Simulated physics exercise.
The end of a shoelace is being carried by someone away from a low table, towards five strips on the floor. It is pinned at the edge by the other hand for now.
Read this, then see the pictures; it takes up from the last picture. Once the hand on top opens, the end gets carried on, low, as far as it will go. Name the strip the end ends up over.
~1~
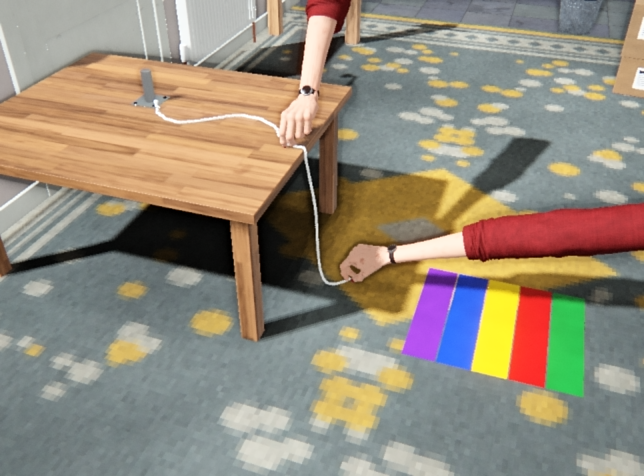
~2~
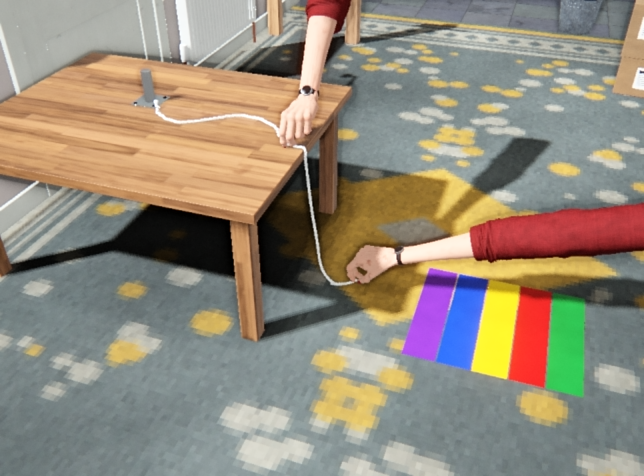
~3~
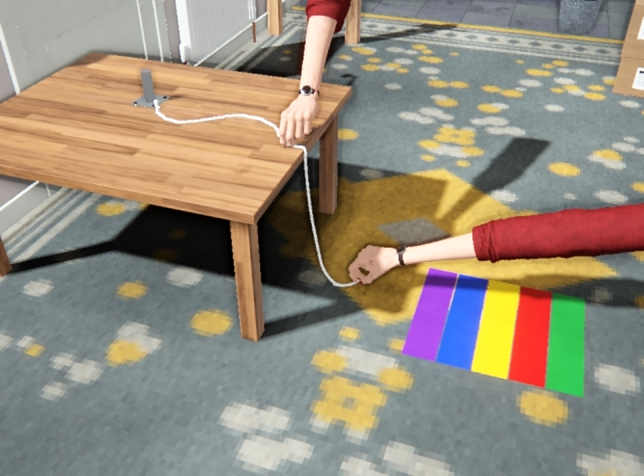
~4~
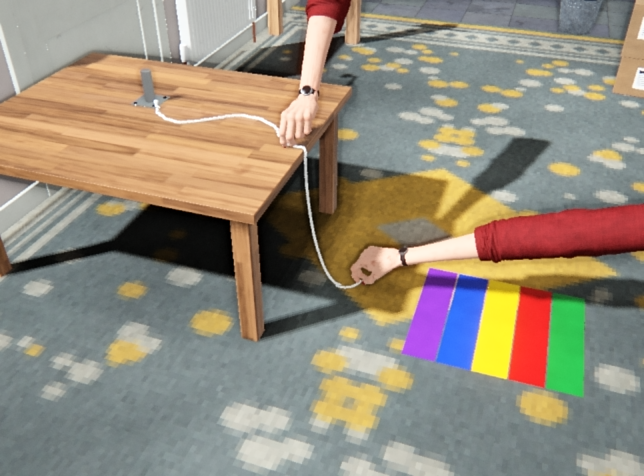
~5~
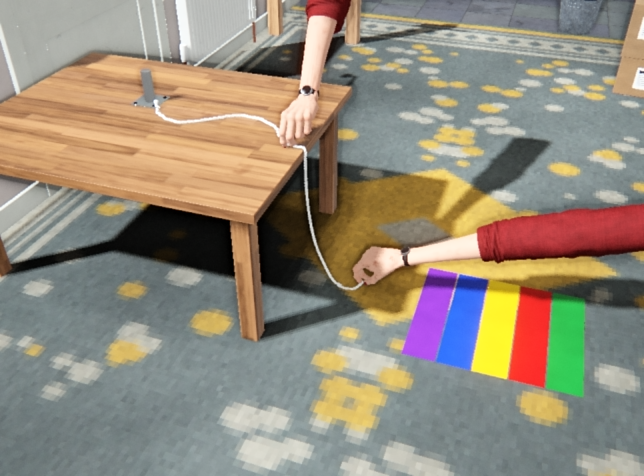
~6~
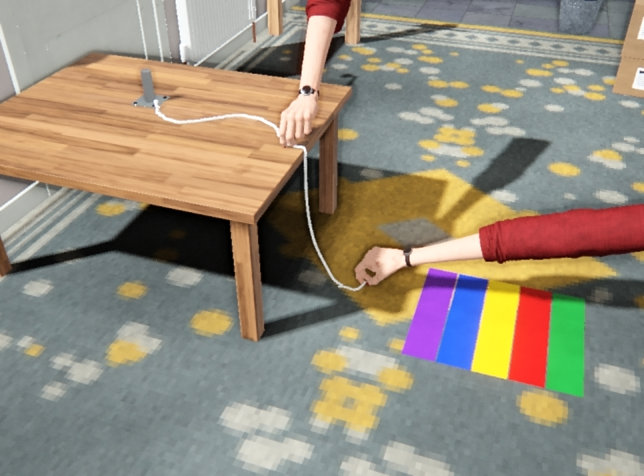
Yellow.
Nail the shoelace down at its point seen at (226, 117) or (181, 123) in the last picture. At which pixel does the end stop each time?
First (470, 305), then (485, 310).
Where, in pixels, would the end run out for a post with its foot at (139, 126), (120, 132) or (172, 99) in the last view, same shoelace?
Approximate places, in that order: (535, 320), (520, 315), (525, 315).
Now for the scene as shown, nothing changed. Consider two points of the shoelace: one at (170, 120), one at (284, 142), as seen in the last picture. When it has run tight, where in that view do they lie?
Point one: (198, 112); point two: (329, 163).
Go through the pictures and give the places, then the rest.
In the first frame, end (350, 279); purple (423, 340); blue (457, 348); yellow (492, 356); red (528, 364); green (566, 373).
In the second frame, end (357, 280); shoelace through (159, 113) (214, 119) (272, 125) (305, 153) (313, 215) (322, 270).
In the third frame, end (359, 280).
In the fourth frame, end (361, 281); shoelace through (159, 113) (214, 119) (272, 125) (305, 153) (310, 214) (325, 270).
In the fifth frame, end (363, 281).
In the sixth frame, end (365, 282); shoelace through (159, 113) (214, 119) (272, 125) (305, 153) (308, 214) (328, 269).
Soon after, end near (442, 298); over purple.
Then, end near (483, 307); over blue.
At full stretch, end near (507, 312); over yellow. It gets as far as the yellow strip.
